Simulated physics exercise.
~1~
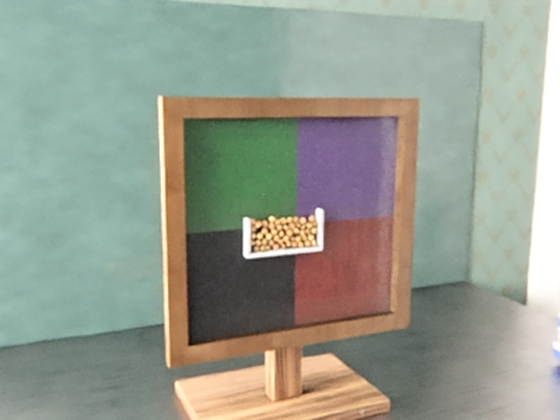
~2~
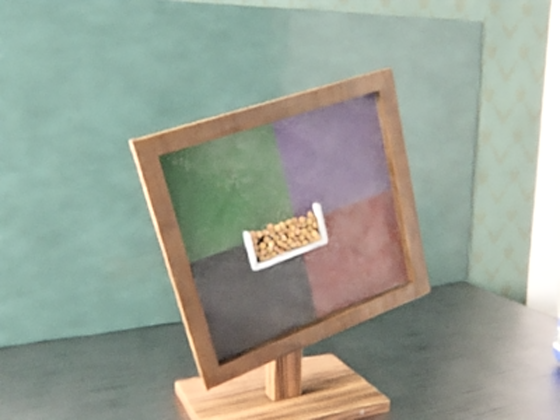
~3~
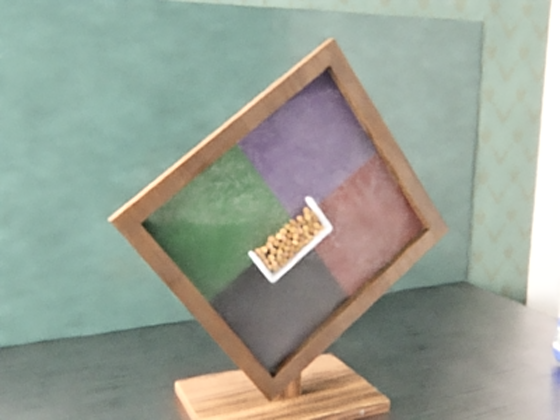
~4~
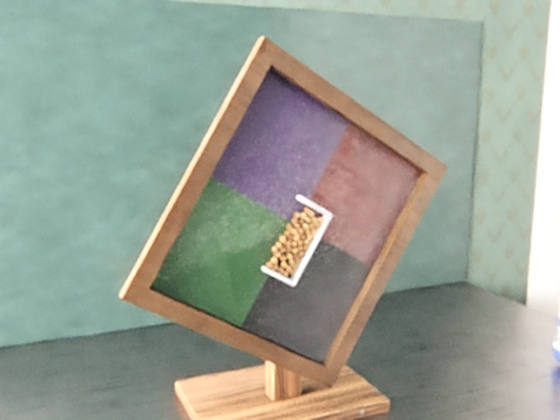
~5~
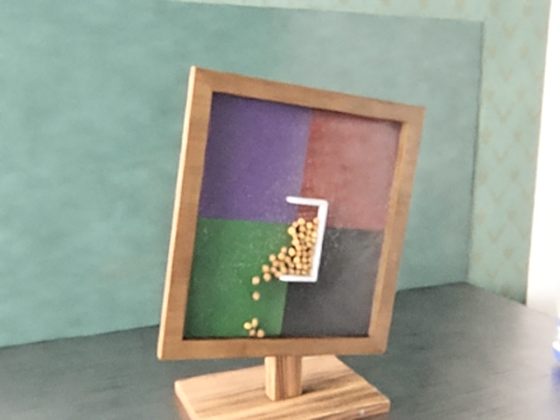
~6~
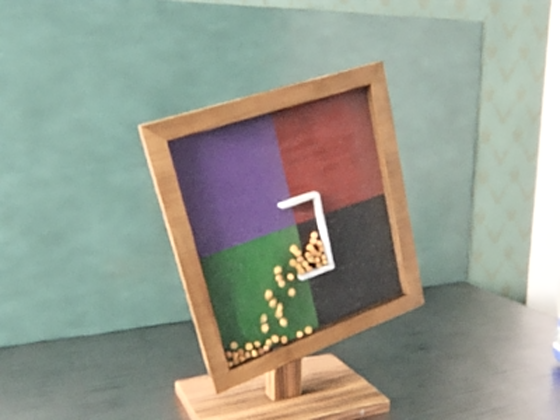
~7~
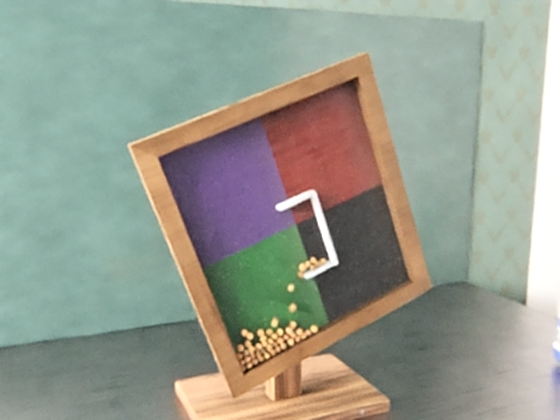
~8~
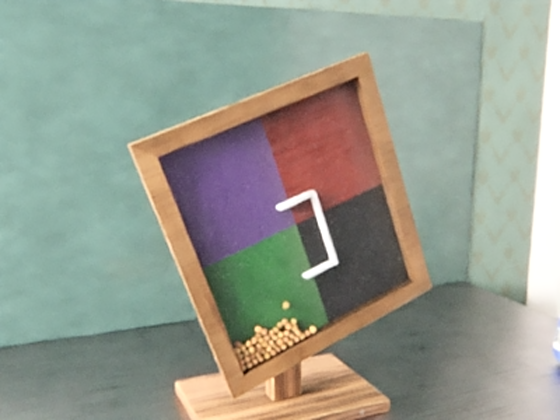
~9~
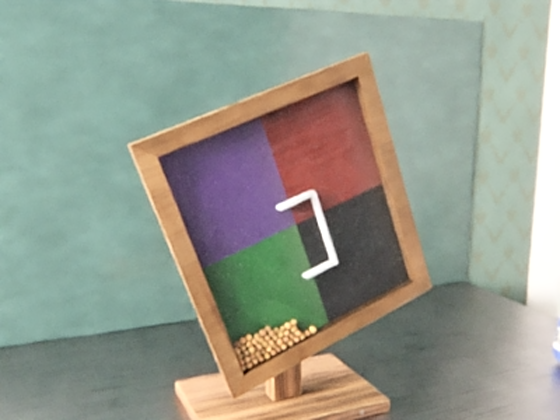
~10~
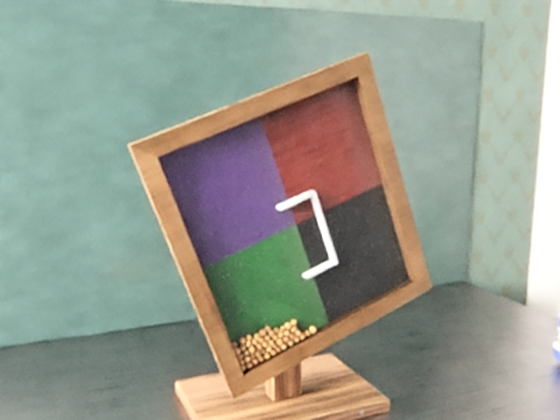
A square wooden-framed case, painted green, purple, black and red in quarters, stands on a small wooden base on a dark tabletop, seen slightly from one side by a still camera. A teal panel and patterned wall are behind it. At its middle, a white open-topped tray holds a heap of golden beads. The case turns anticlockwise, tipping the tray steadily onto its side. The beads slide, then spill past its lower edge and tumble across the green quarter. The case stops tilted past a quarter turn, with the tray empty and all the beads piled still in green's bottom corner.
